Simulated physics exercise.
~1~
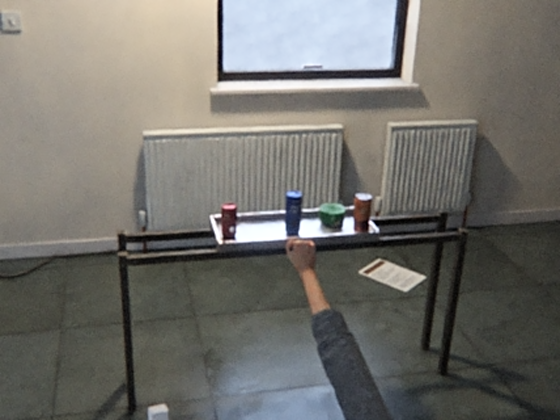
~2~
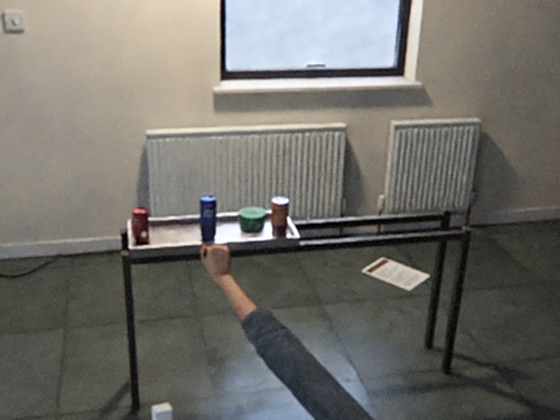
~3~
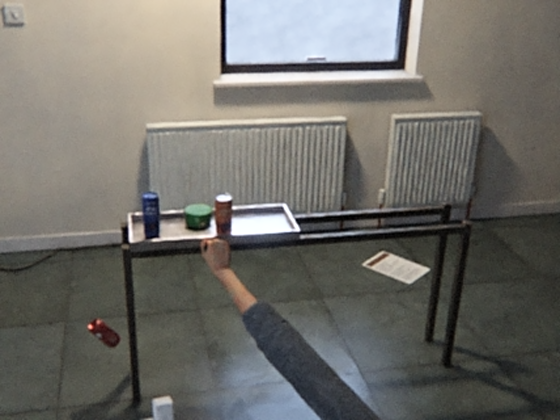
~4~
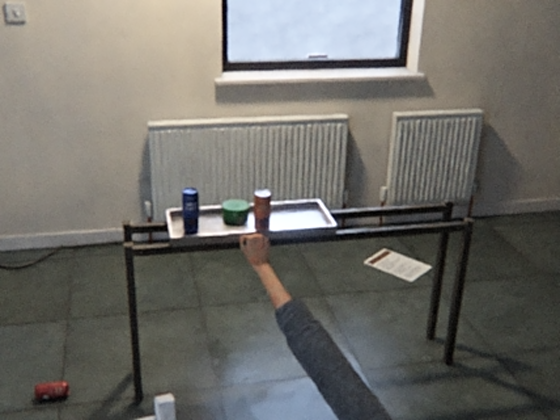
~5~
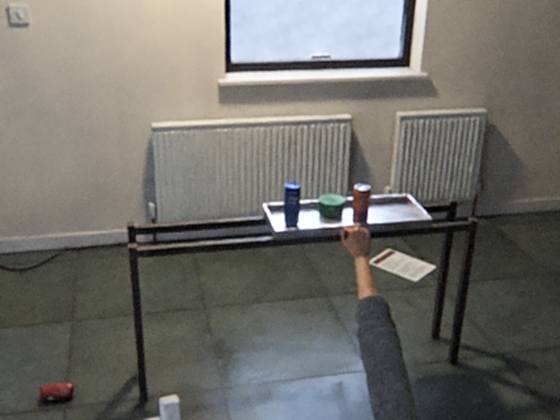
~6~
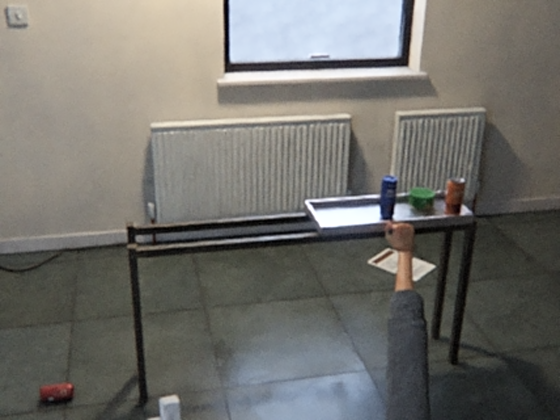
A red can tumbled off the left end of a sliding tray and landed on the floor after a hand moved the tray left along its rack, then the hand took the tray to the right end with the blue can, green tub and orange can still standing.
